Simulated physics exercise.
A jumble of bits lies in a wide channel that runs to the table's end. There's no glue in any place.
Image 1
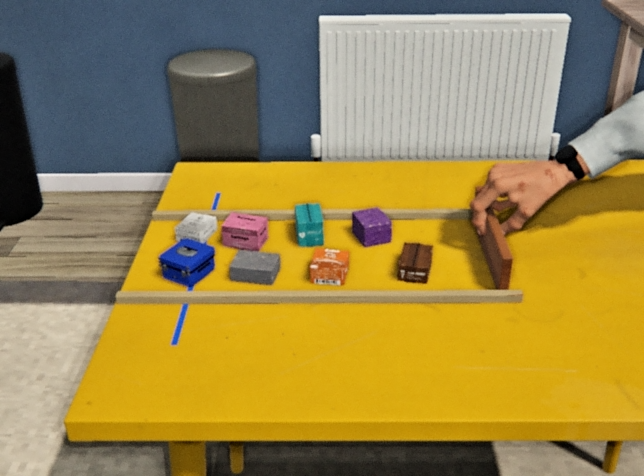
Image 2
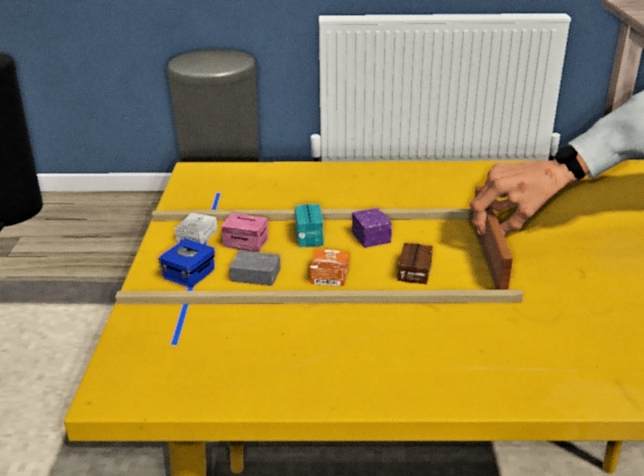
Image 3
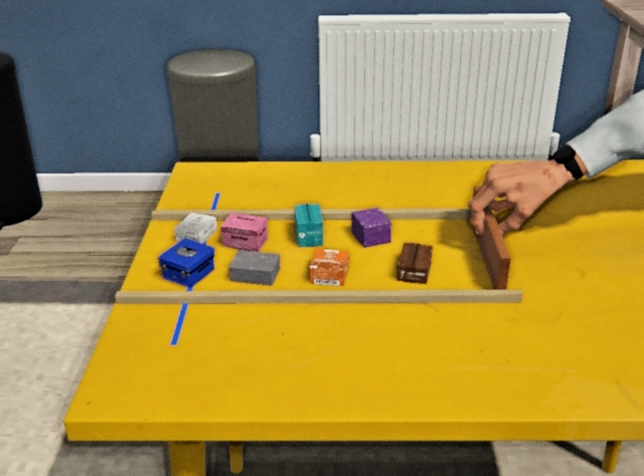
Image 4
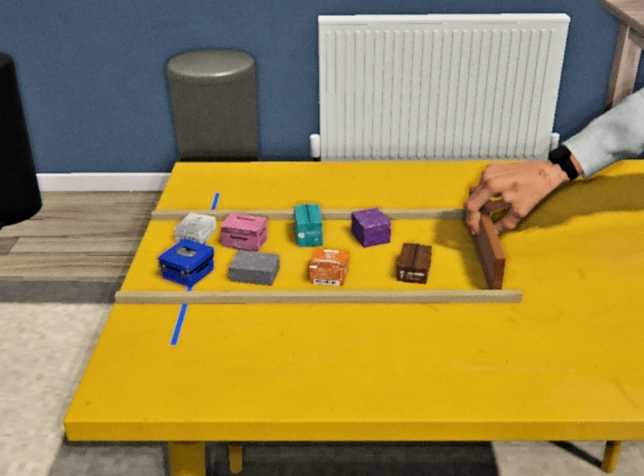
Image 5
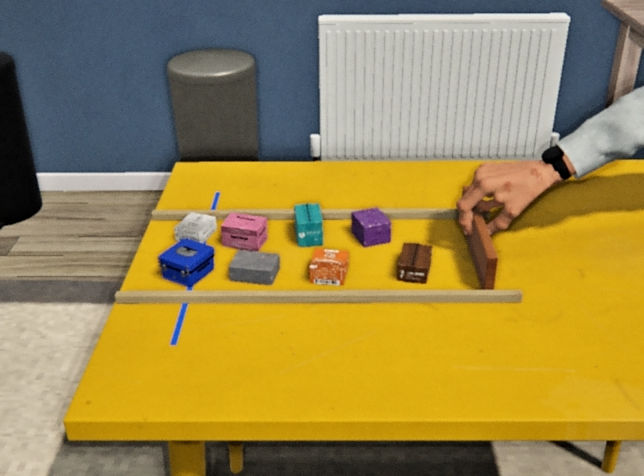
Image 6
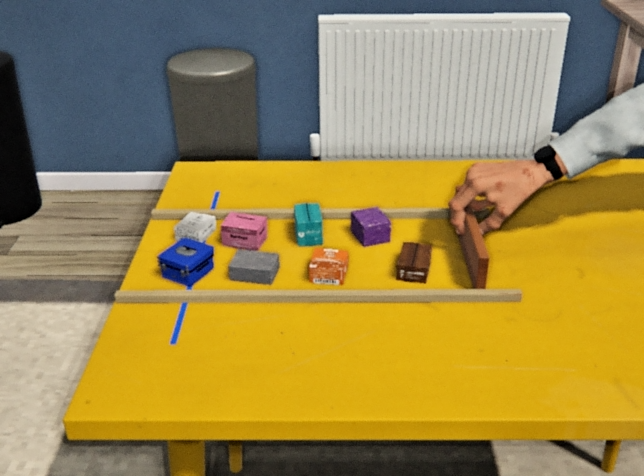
A hand slides a brown board slightly left along a channel on a yellow table, while the small coloured boxes stay still.
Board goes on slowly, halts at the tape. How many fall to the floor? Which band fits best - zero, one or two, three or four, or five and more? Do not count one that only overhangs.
The band that fits is three or four.
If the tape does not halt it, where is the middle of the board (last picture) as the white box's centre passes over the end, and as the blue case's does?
Roughly (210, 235); for the second one, roughly (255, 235).
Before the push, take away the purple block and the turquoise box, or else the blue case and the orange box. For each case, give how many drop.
Tally per try: 2 / 2.
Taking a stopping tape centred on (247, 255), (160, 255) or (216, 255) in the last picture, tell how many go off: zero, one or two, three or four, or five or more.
Either one or two; five or more; either one or two.
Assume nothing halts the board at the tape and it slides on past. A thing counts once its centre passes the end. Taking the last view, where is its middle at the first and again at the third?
I'd put it close to (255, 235) and later close to (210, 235).
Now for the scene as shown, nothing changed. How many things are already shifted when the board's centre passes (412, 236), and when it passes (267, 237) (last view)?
In order, the tallies are 1 and 8.
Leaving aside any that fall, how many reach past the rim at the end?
Looks like 1 of them.
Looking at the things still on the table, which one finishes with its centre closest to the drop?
Answer: The orange box.
Soon after, none off yet; white box at rest near (196, 228); blue case at rest near (188, 263); pink box at rest near (244, 232).
Then, none off yet; white box moved a little near (178, 226); blue case moved about its own width near (158, 264); pink box moved about its own width near (206, 233).
At rest, the number that fall off is three or four; fallen, grey block, pink box, blue case and white box.
